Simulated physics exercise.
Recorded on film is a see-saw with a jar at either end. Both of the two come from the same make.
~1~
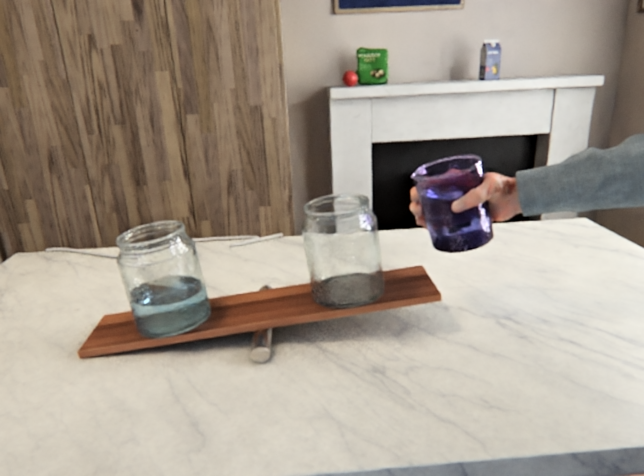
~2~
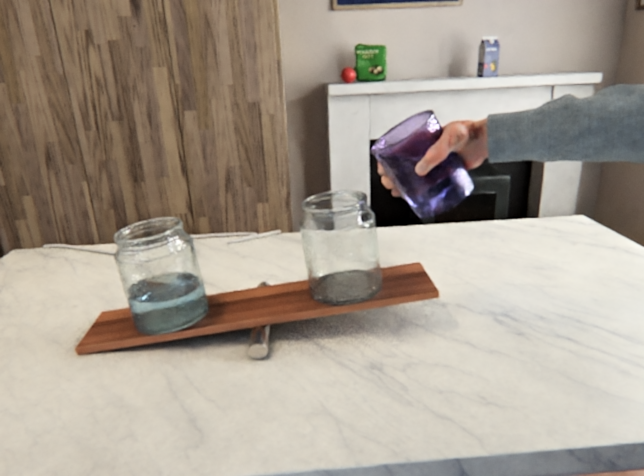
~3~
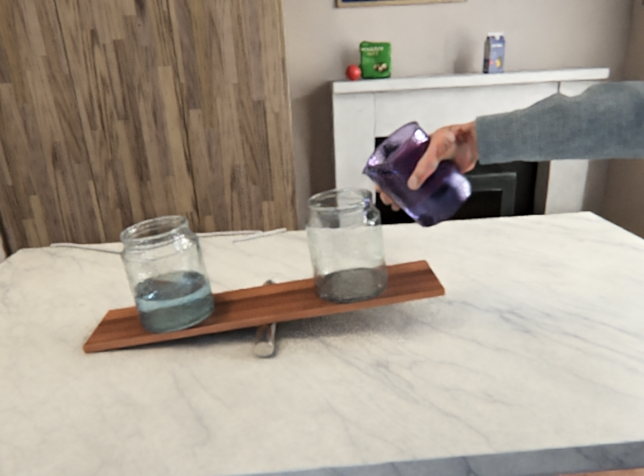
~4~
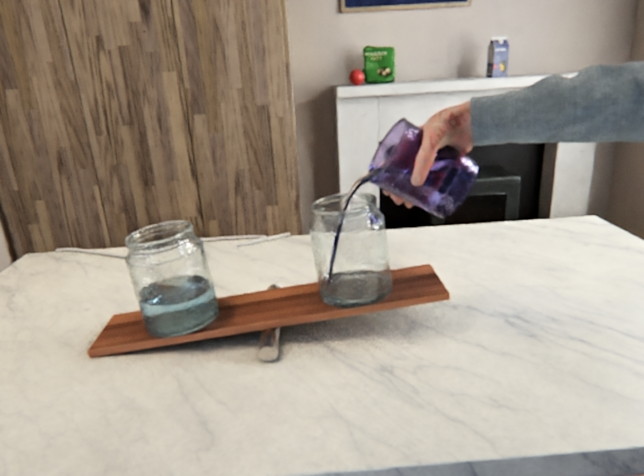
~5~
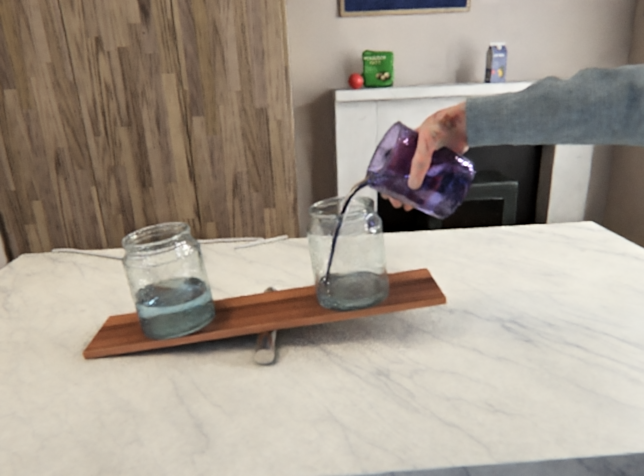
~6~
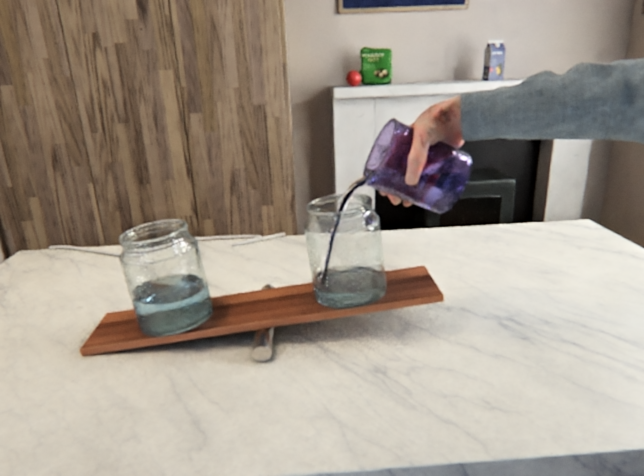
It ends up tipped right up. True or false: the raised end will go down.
True.
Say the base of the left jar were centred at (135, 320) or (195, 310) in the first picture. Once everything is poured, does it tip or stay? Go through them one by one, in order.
Well, the first one just sits there, and the second goes over.
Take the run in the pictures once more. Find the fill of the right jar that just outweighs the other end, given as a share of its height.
30 %, as I reckon it.
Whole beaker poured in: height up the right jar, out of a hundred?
Some 40 per cent.
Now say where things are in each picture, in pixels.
In the first picture, a hand has the beaker; beaker (455, 202) about two thirds full; right jar (342, 246) empty, raised; left jar (163, 275) about a third full, on the low side.
In the second picture, the beaker is tipped; pipe (258, 348); right jar (340, 243) empty.
In the third picture, the beaker is tipped; beaker (417, 175) tipped 40° with all of its load; right jar (346, 241) empty.
In the fourth picture, the stream is running; pipe (269, 350); right jar nearly empty, surface at (355, 283); left jar about a third full, surface at (176, 289).
In the fifth picture, the stream is running; beaker (418, 171) tipped 60° with about three quarters of its load; right jar (347, 249) nearly empty.
In the sixth picture, the stream is running; pipe (262, 350); right jar nearly empty, surface at (349, 279); left jar about a third full, surface at (170, 288).
Shortly, the right jar is about a quarter full; the plank leans as before.
Then, the right jar is about a third full; the plank has swung over, and that end is down.
At the finish, the right jar is about a third full; the plank has swung over, and that end is down.
